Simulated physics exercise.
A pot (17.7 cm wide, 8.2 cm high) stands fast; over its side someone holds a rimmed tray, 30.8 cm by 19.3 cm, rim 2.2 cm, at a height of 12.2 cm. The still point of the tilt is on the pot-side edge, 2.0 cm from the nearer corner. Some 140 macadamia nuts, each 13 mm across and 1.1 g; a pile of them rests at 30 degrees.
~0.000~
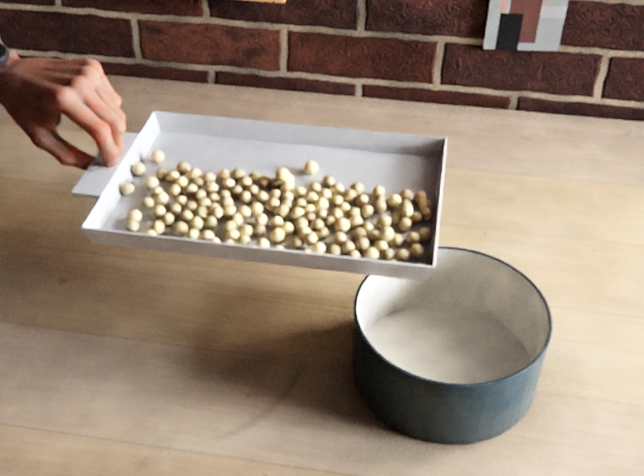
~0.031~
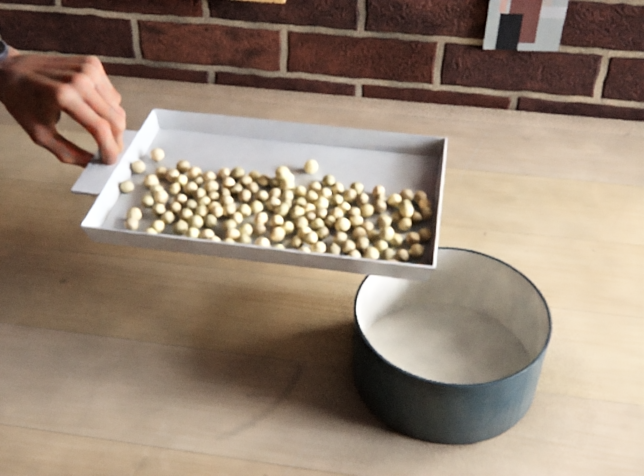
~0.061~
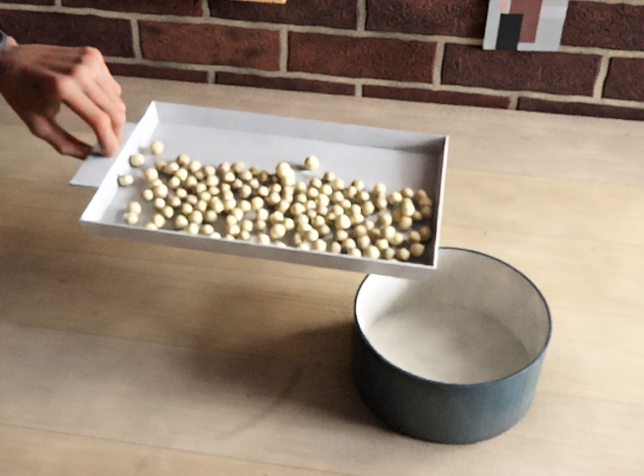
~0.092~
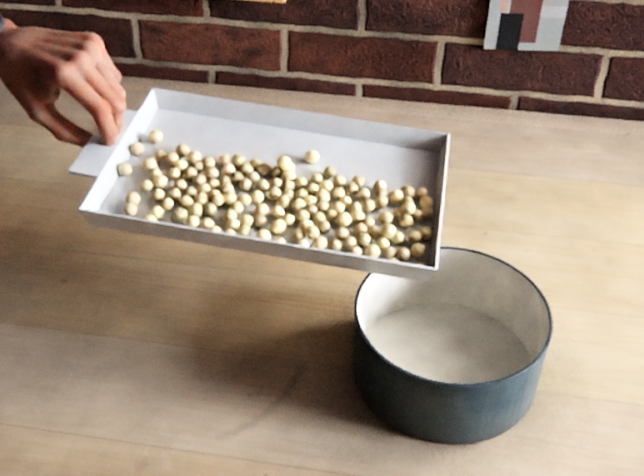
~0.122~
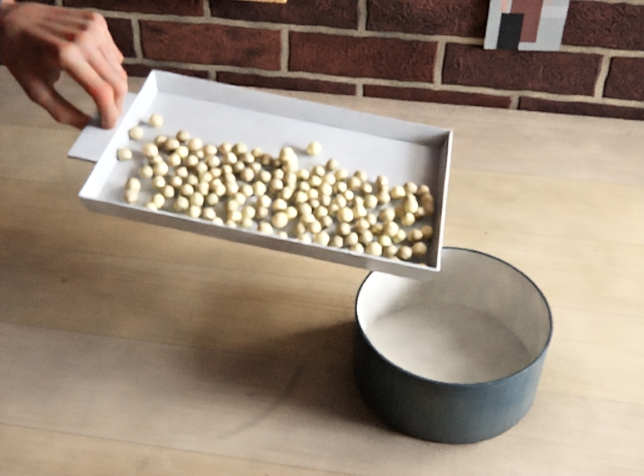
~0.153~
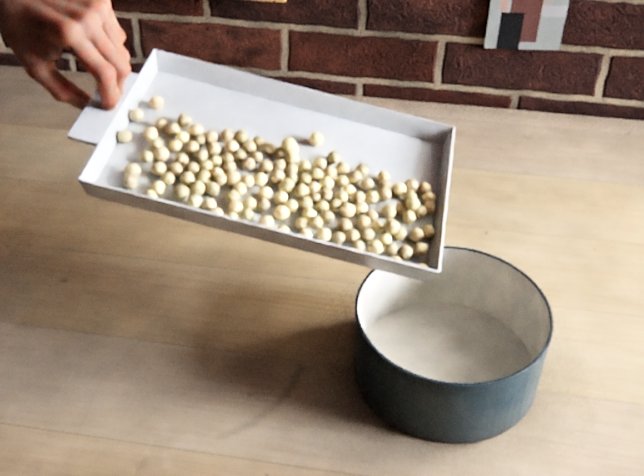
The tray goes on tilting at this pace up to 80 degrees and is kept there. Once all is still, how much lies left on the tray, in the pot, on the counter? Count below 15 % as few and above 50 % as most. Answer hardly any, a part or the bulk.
Left on the tray: Hardly any; in the pot: The bulk; on the counter: Hardly any.
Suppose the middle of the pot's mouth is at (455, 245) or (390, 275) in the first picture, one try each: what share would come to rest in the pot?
Some 25 and 10 per cent.
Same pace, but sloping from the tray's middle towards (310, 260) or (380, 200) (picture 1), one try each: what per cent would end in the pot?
Some 60 and 30 per cent.
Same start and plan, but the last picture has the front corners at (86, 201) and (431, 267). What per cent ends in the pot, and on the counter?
Pot 75, counter 25.
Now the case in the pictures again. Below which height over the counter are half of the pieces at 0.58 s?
Roughly 20 cm.
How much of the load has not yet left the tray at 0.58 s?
About 100 per cent.
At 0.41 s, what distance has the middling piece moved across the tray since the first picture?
About 4 cm.
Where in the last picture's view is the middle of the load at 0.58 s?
At about (418, 192).
After 0.41 s, tilt 47 degrees; the tray holds 100 %, the pot 0 %.
After 0.58 s, tilt 70 degrees; the tray holds 100 %, the pot 0 %.
After 0.87 s, tilt 80 degrees; the tray holds 25 %, the pot 65 %.
In the end, at 2.5 s, tray 0 %, pot 95 %, counter 5 %.
